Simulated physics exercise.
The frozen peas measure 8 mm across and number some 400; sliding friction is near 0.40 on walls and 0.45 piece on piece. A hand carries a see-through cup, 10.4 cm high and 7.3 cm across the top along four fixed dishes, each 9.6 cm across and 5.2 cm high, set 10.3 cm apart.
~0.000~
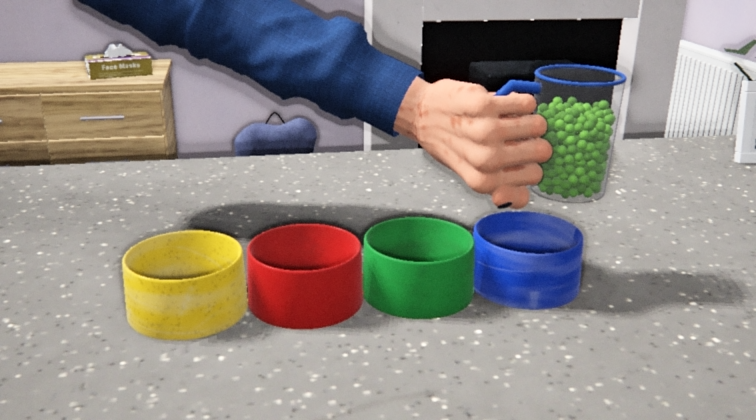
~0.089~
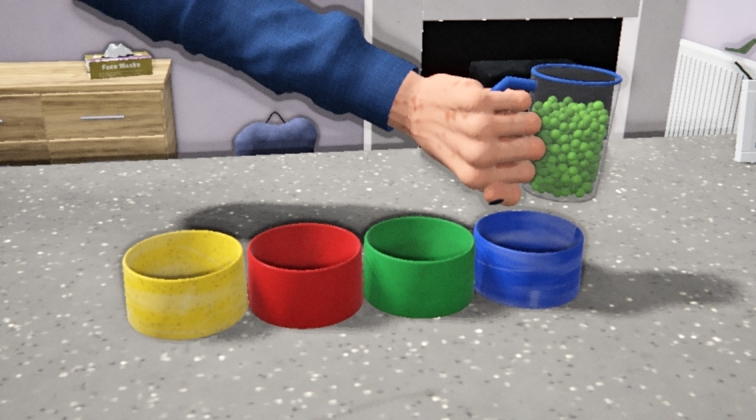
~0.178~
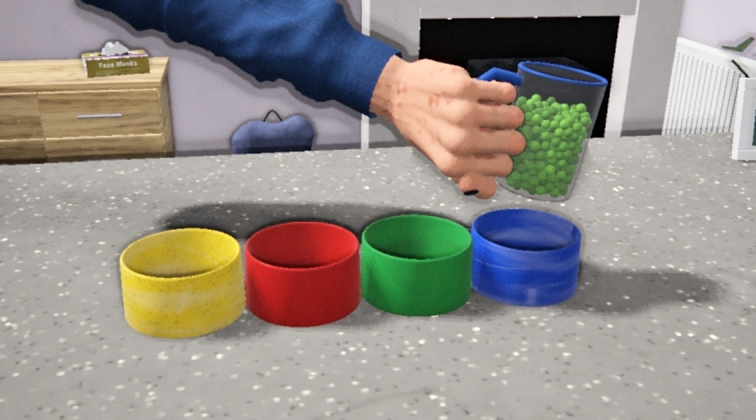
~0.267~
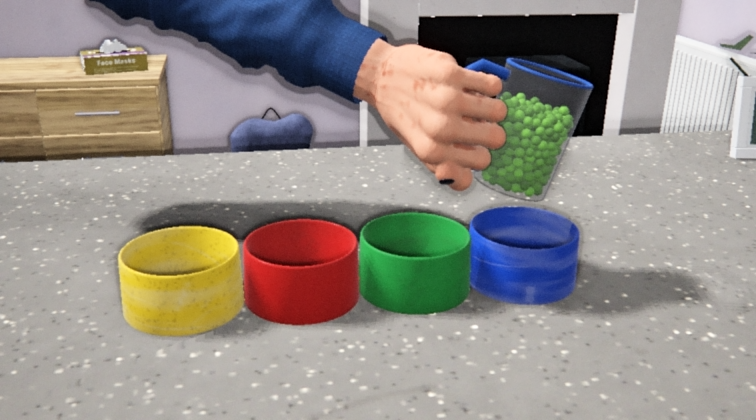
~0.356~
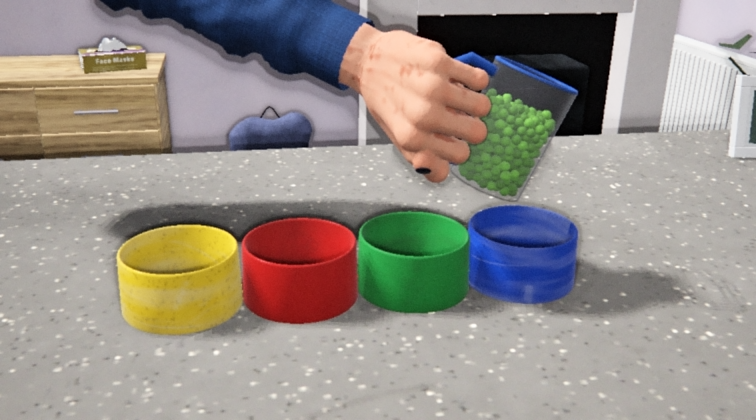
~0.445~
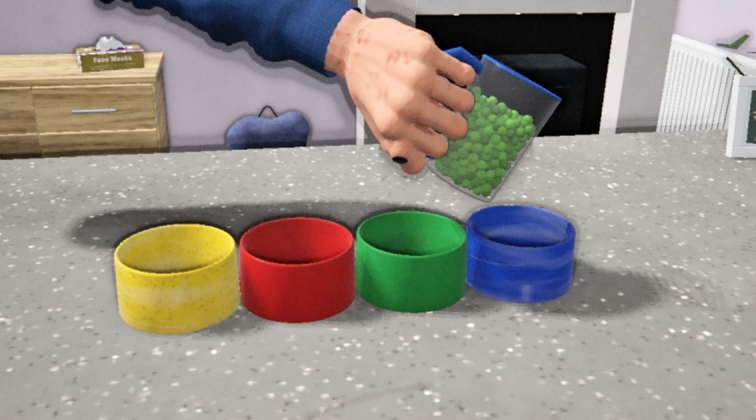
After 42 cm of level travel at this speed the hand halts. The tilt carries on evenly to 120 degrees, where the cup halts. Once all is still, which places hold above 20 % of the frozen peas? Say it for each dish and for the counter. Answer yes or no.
Red: Yes, blue: No, green: No, yellow: No, counter: No.
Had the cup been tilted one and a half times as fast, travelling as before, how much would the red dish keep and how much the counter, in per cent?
In that case red 10, counter 10.
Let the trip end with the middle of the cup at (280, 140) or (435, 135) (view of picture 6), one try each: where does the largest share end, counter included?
Most goes to: Green, then blue.
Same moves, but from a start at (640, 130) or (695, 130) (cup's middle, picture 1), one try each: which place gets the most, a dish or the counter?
Most goes to: Green; green.
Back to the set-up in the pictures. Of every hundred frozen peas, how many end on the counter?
About 5 per cent.
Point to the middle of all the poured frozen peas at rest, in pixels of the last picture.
Around (294, 273).
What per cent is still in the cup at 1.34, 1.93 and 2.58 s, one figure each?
About 100, 5, 0.
Then, at 1.34 s, tilt 95 degrees; cup holds 100 %.
Then, at 1.93 s, tilt 120 degrees; cup holds 5 %, red 80 %, green 5 %, yellow 5 %.
After 2.58 s, tilt 120 degrees; cup holds 0 %, red 85 %, green 5 %, yellow 5 %.
At rest (2.9 s), red 85 %, blue 0 %, green 5 %, yellow 5 %, counter 5 %.
